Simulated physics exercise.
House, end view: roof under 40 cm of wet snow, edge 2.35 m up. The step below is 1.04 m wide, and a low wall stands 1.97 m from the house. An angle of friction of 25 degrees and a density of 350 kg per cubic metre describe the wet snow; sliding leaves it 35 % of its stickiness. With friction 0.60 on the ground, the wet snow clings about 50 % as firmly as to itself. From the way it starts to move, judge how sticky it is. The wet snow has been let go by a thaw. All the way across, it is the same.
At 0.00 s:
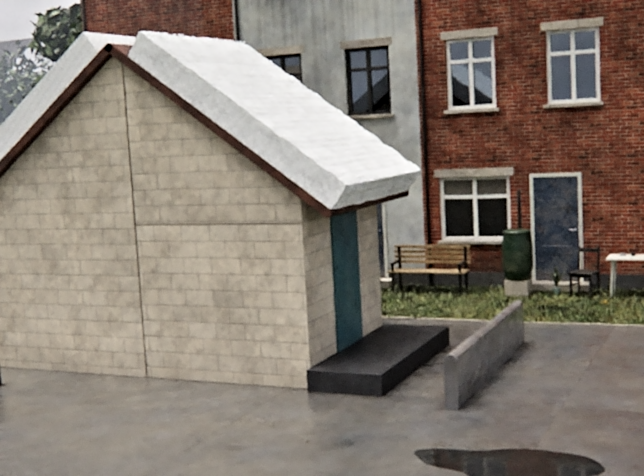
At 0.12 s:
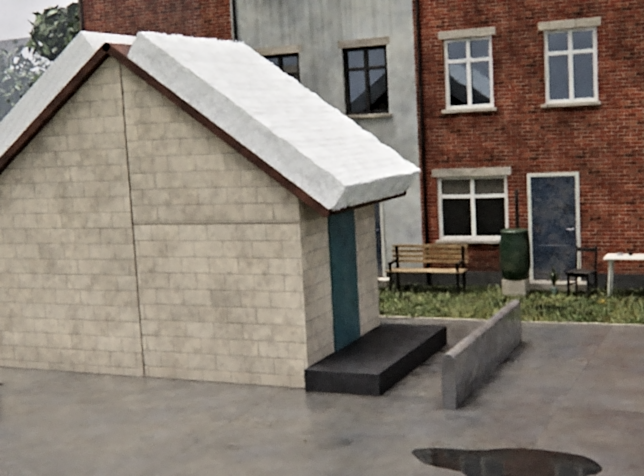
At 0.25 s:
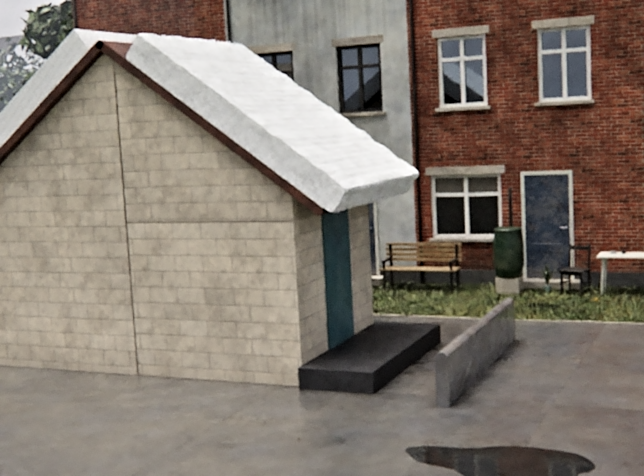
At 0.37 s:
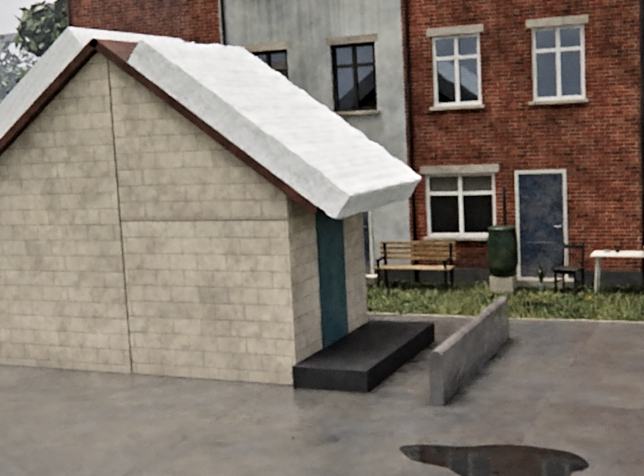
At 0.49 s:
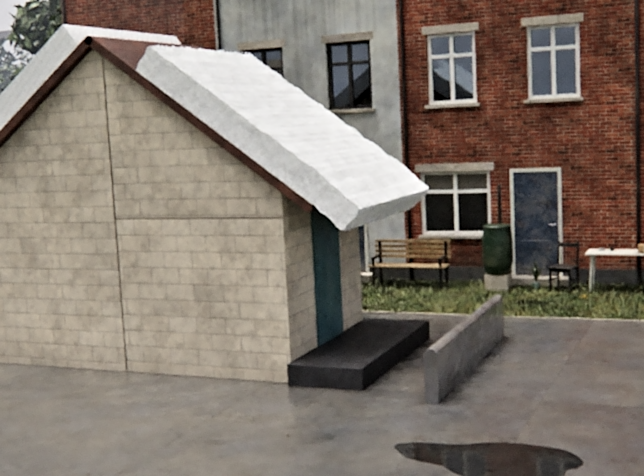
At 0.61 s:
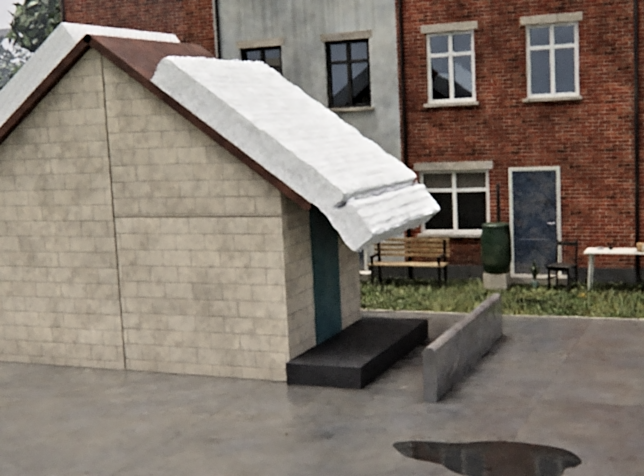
A thick slab of white snow slid slowly down the right side of a small brick house's roof, baring the brown roof near the peak, and then cracked near its overhanging lower edge.
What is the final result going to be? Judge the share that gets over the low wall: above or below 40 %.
Verdict: Above.
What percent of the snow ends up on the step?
Around 2 per cent.
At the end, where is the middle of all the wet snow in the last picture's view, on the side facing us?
Centre noted at roughly (483, 379).
After 1.05 s, 53 % is still on the roof and 0 % is past the low wall.
After 1.57 s, none is still on the roof and 49 % is past the low wall.
After 2.08 s, none is still on the roof and 54 % is past the low wall.
After 2.60 s, none is still on the roof and 54 % is past the low wall.
After 2.90 s, at the end, none is still on the roof and 54 % is past the low wall.
